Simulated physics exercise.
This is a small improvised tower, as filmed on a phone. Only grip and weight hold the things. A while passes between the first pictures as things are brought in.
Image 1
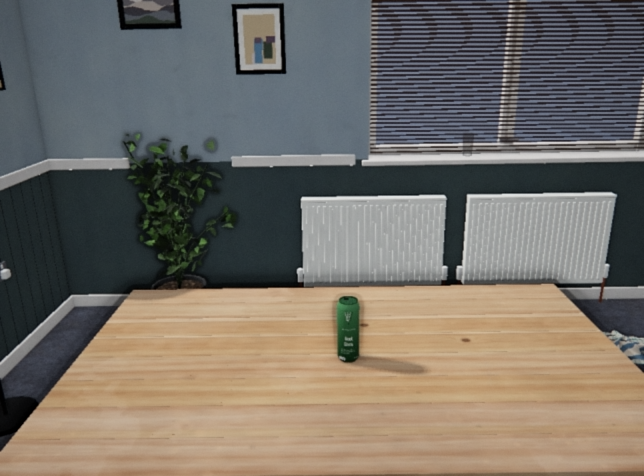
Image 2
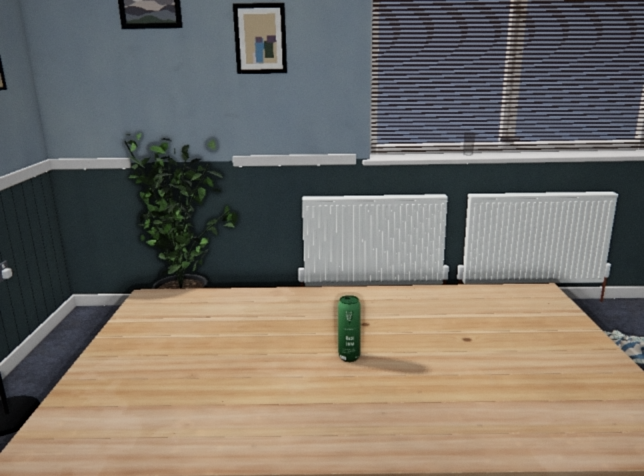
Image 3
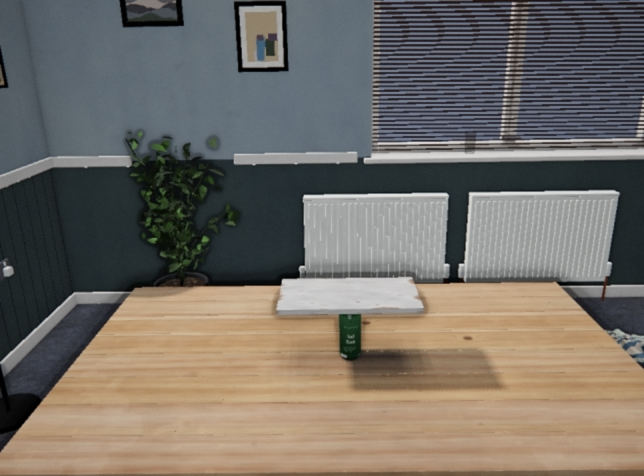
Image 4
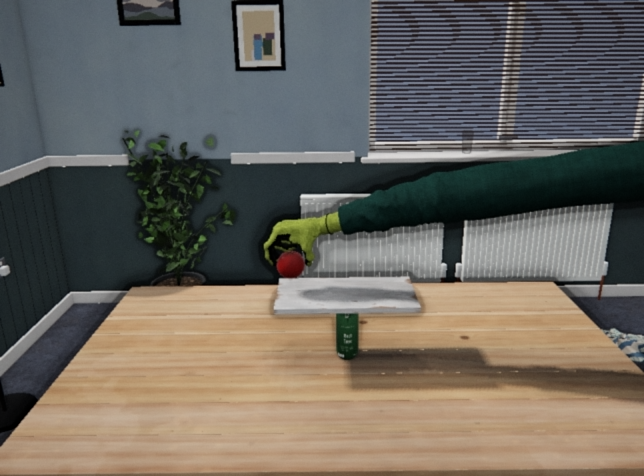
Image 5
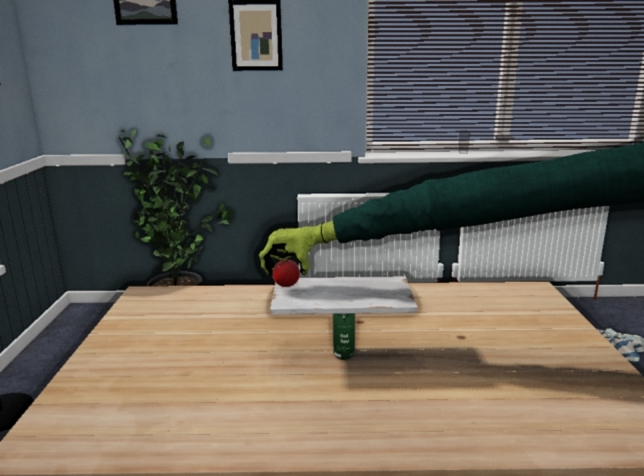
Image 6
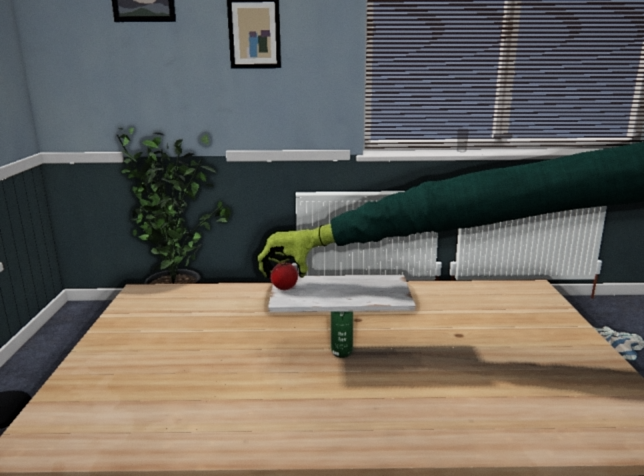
A green can stands upright near the middle of a pale wooden table, seen from slightly above in a blue-walled room with a plant at left and white radiators under blinds. A whitish slab then appears on top of the can. A green hand on a dark-sleeved arm from the right lowers a red tomato onto the slab's left end and keeps hold, while the view shifts very slightly.
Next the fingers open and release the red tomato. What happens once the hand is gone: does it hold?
I expect it to fail to stay steady.
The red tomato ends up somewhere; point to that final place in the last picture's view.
In the final view it sits at roughly (185, 339).
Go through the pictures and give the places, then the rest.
The last thing is not in view yet; green can (348, 330), in the first frame.
The last thing is not in view yet; green can (349, 329), in the second frame.
The last thing is not in view yet; green can (350, 328), in the third frame.
Coming down; red tomato (291, 265); green can (347, 327), in the fourth frame.
Coming down; red tomato (286, 273); green can (344, 327), in the fifth frame.
Set down, still held; red tomato (284, 276); green can (342, 325), in the sixth frame.
Then, 0.60 s after the last picture, red tomato now fallen; white board tipped 39° from how it was.
Then, 0.80 s after the last picture, white board now fallen; green can tipped 7° from how it was.
Then, 0.90 s after the last picture, green can tipped 29° from how it was.
Then, 1.00 s after the last picture, green can now fallen.
At rest, fallen, green can, white board and red tomato. Seen from the same camera at the end, red tomato near (185, 339). The stack gives way.
